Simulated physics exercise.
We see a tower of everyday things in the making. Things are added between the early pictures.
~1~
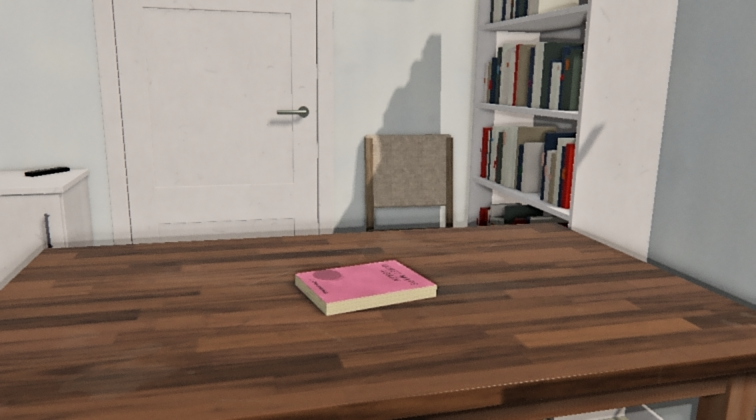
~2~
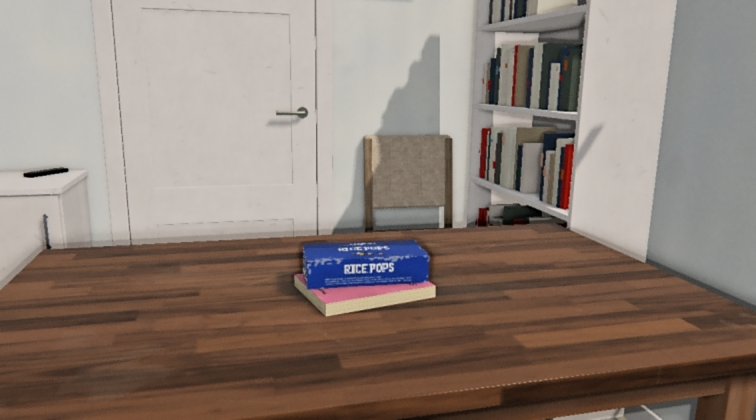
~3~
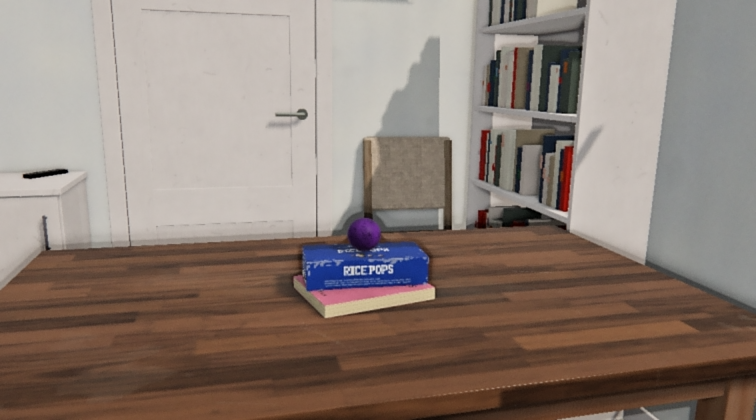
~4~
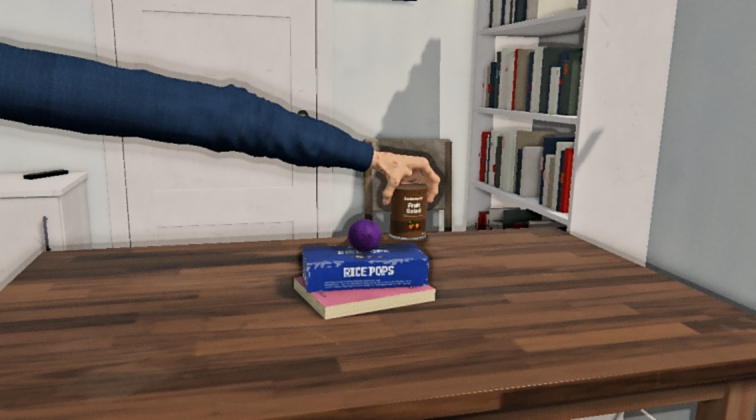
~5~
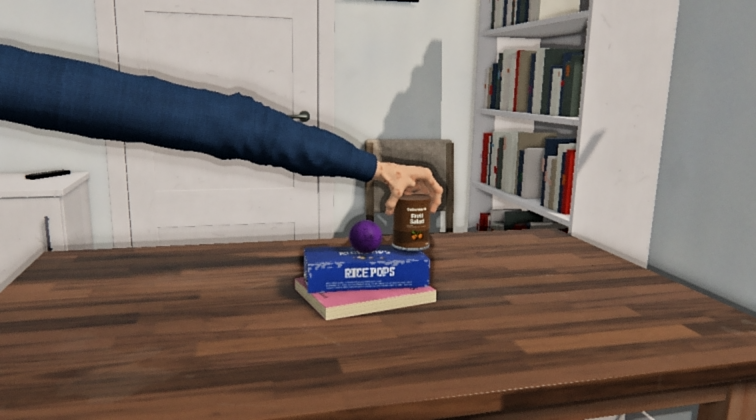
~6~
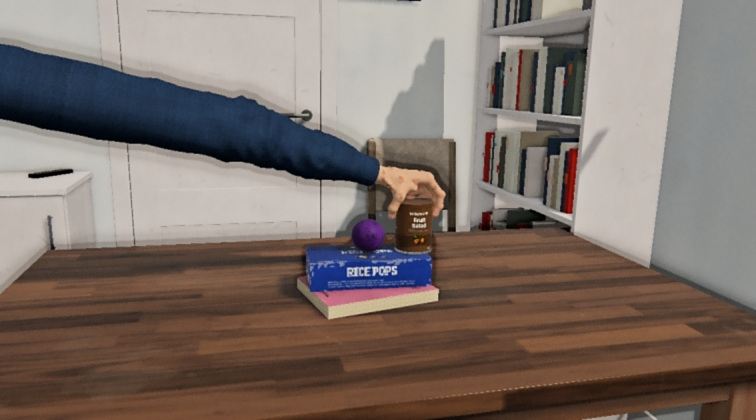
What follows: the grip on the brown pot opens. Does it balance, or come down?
It holds.
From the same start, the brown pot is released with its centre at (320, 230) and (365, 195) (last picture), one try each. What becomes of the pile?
First try: It stays up; second try: It comes apart.
Then, 0.20 s past the last view, nothing moves.
Then, 0.40 s past the last view, brown pot resting near (414, 226).
Finally, all 4 still in place. Final places as the last picture's camera would see them, brown pot near (414, 226). The pile keeps its balance.
